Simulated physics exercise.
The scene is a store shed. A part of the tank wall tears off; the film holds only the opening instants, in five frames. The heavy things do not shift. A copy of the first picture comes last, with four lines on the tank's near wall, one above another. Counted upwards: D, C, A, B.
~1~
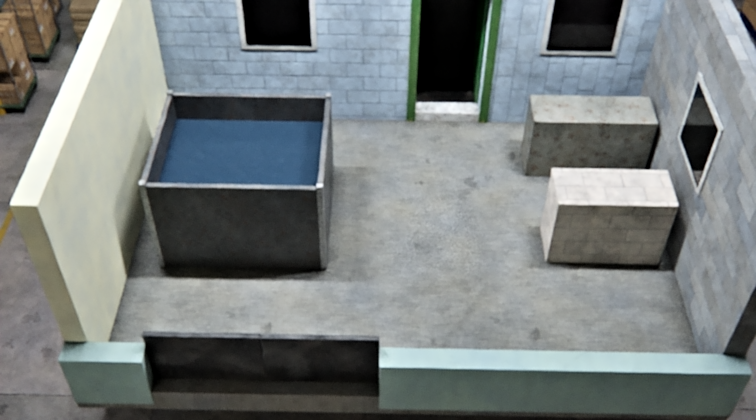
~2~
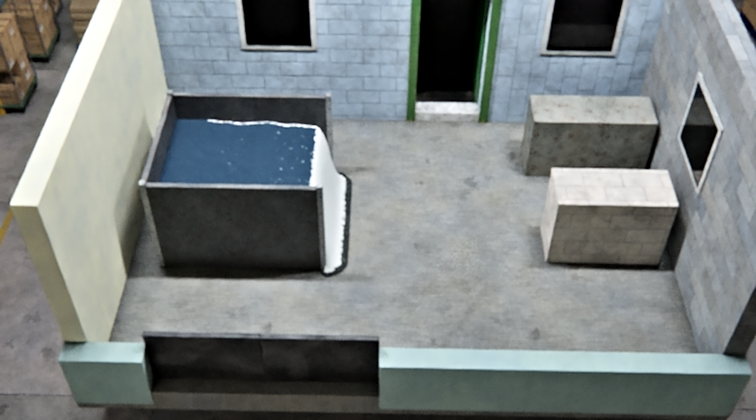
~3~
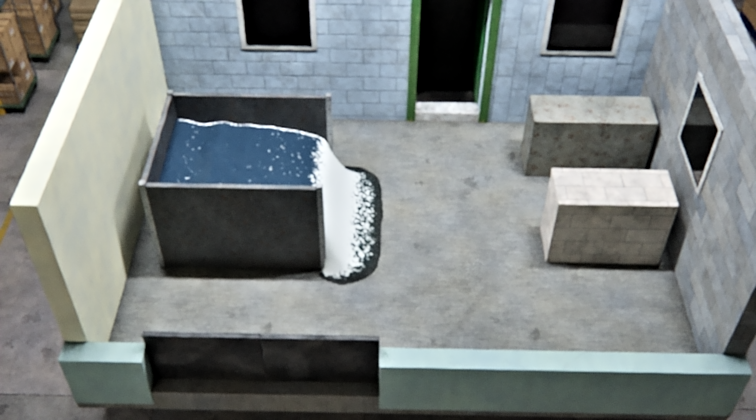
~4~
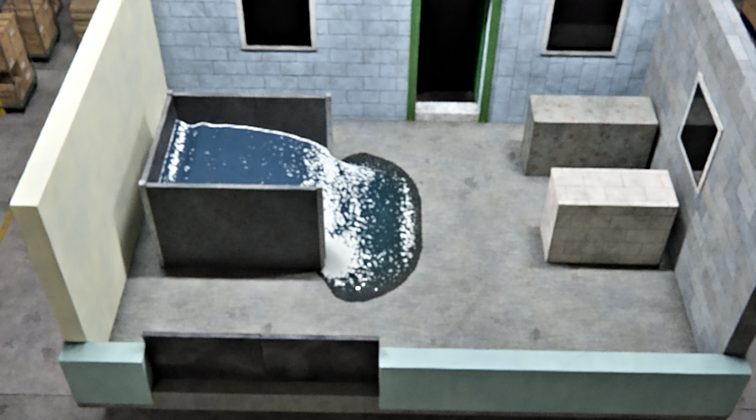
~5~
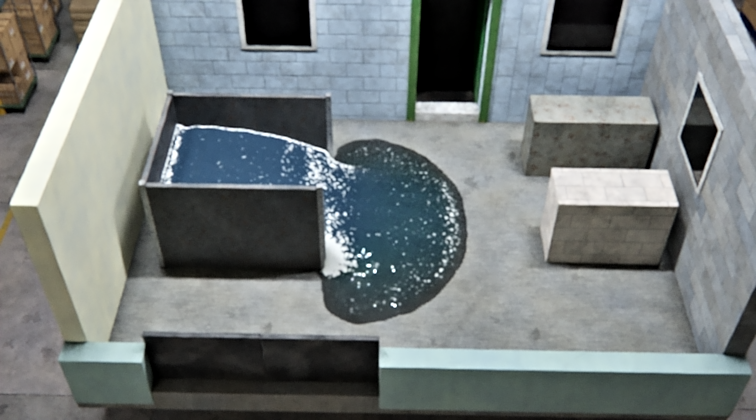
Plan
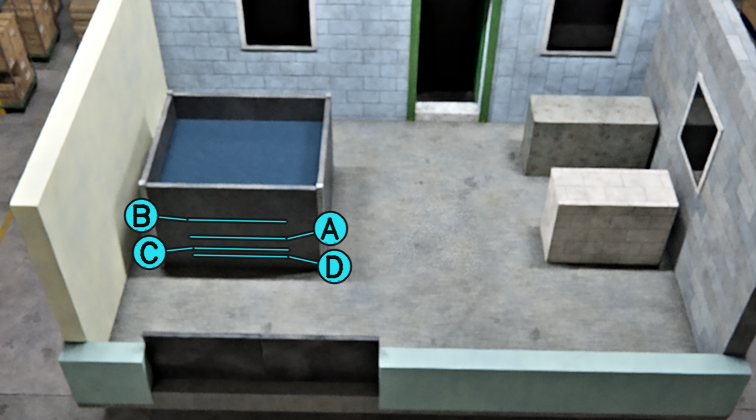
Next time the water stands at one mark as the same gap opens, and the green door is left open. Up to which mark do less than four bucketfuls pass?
It is B.
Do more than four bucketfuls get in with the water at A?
No, that is safe.
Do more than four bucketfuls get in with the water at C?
No, that is safe.
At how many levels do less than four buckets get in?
All of the four.
In cyan, A at (238, 237); B at (236, 220); C at (240, 249); D at (241, 255); from the bottom up D, C, A, B.
Choosing A, nothing gets over.
Choosing B, a bucket or two gets in.
Choosing C, nothing gets over.
Choosing D, nothing gets over.
